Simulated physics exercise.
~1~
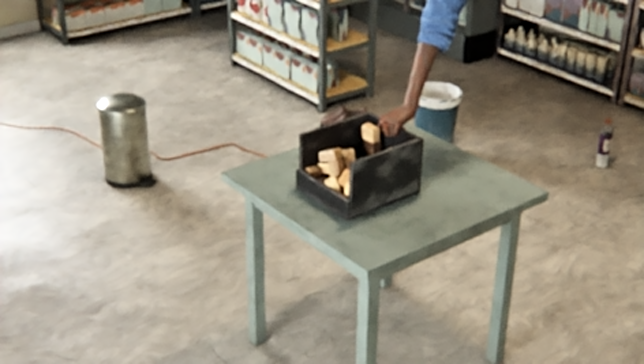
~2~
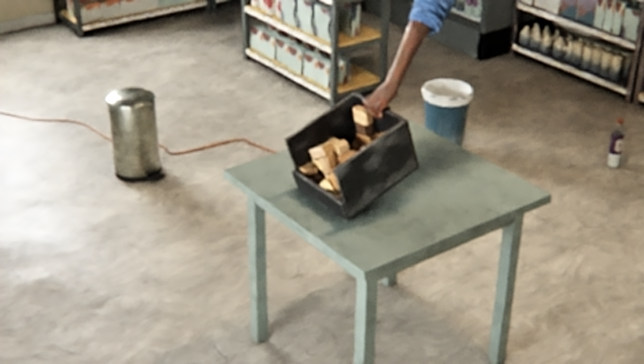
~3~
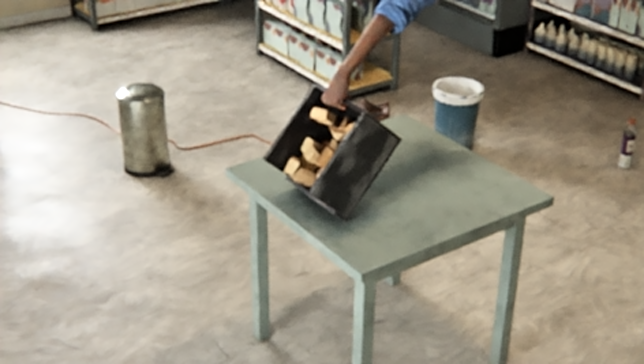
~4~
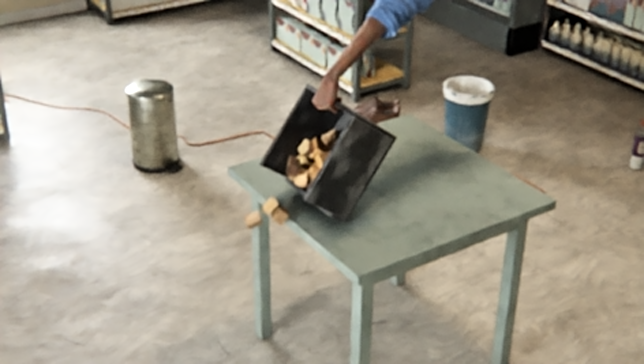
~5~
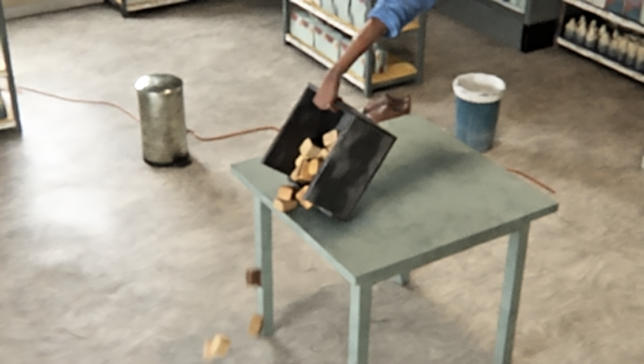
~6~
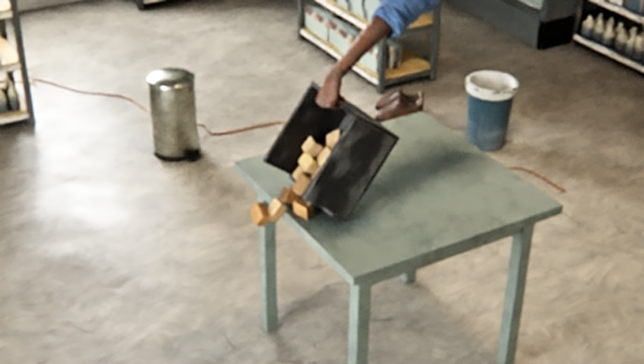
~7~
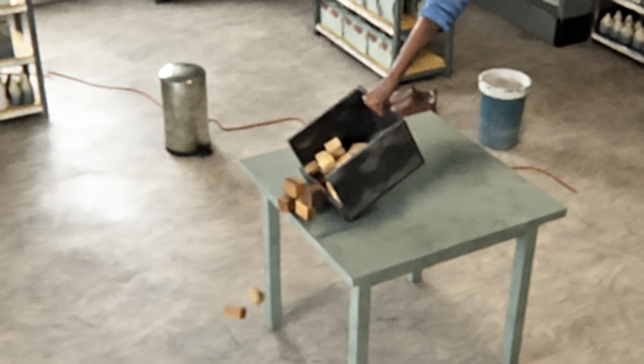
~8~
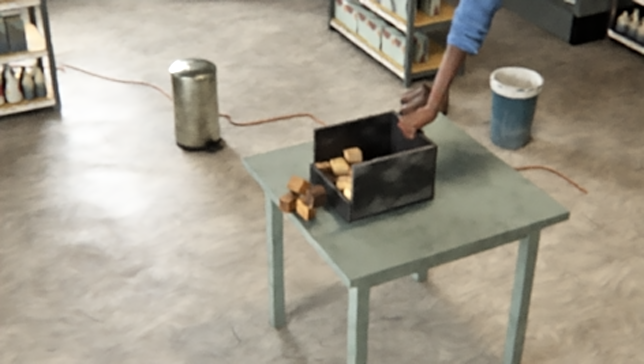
In a storeroom, a hand tilting a black tote leftward on a table, spilling some wooden blocks, then lowering it flat again.
